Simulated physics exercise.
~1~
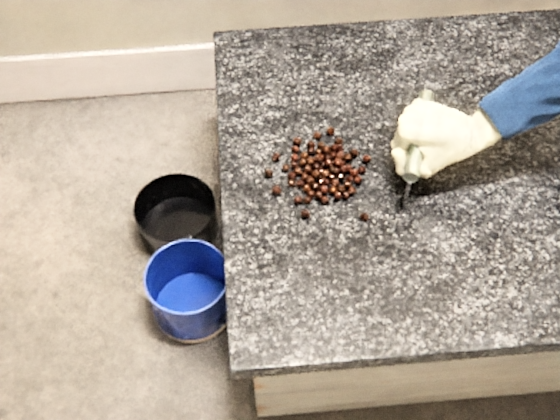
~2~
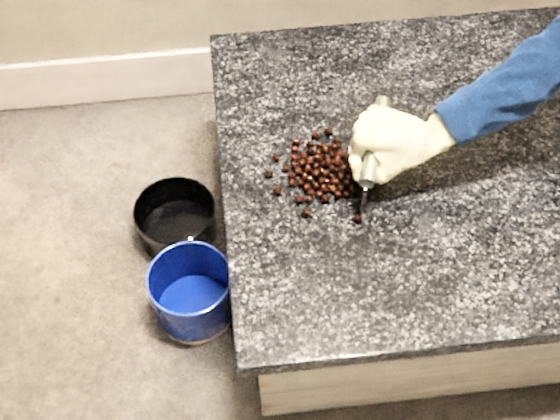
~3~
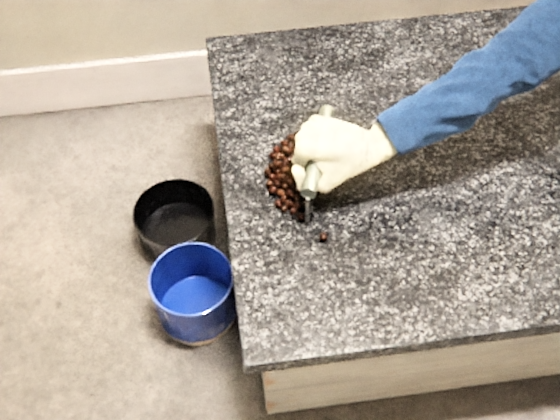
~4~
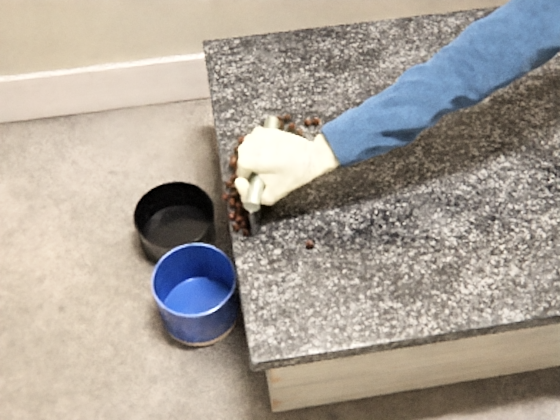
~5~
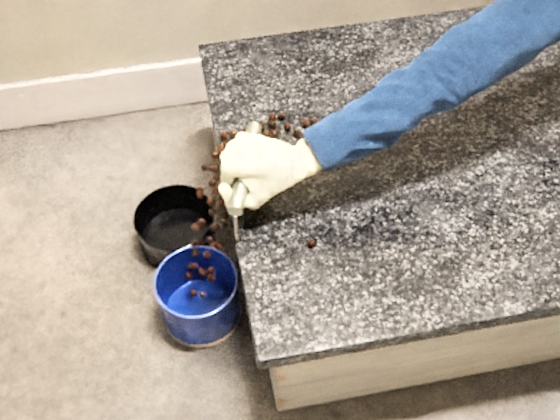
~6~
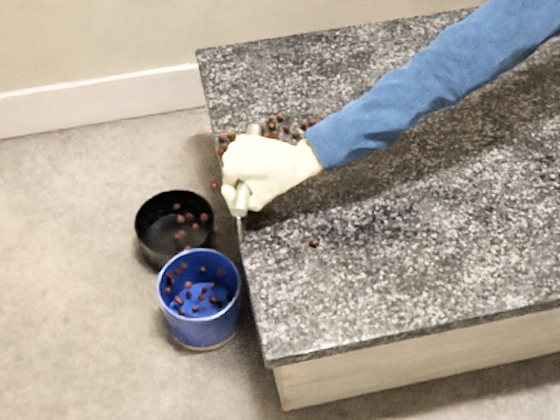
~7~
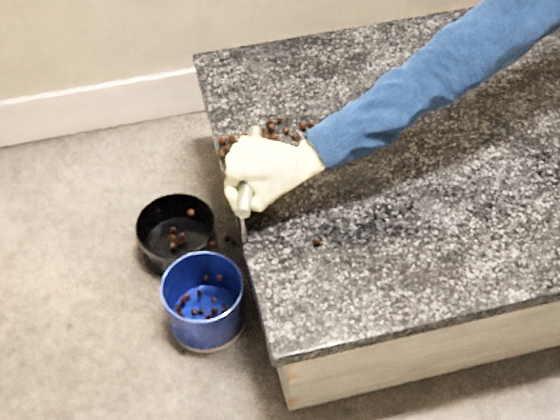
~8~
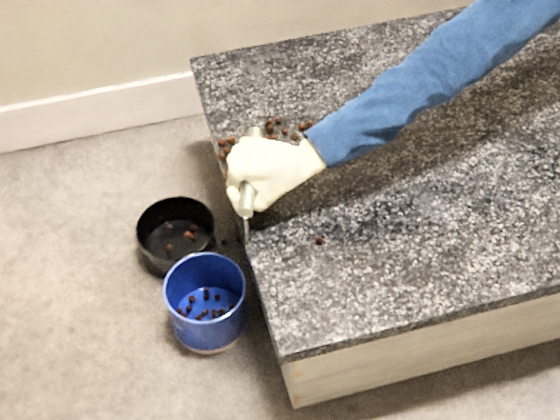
At the start, a cluster of small brown balls sits on a speckled grey slab, with a black pot and a blue pot on the floor beside its left edge. A gloved hand in a blue sleeve slides a scraper left toward them. The blade reaches the balls and pushes them into a bunch against the edge, leaving a stray one behind. The hand stops at the edge as balls tumble over, some landing in the blue pot and fewer in the black one. Finally, the hand stays still, with many balls remaining on the slab and a few missing both pots.
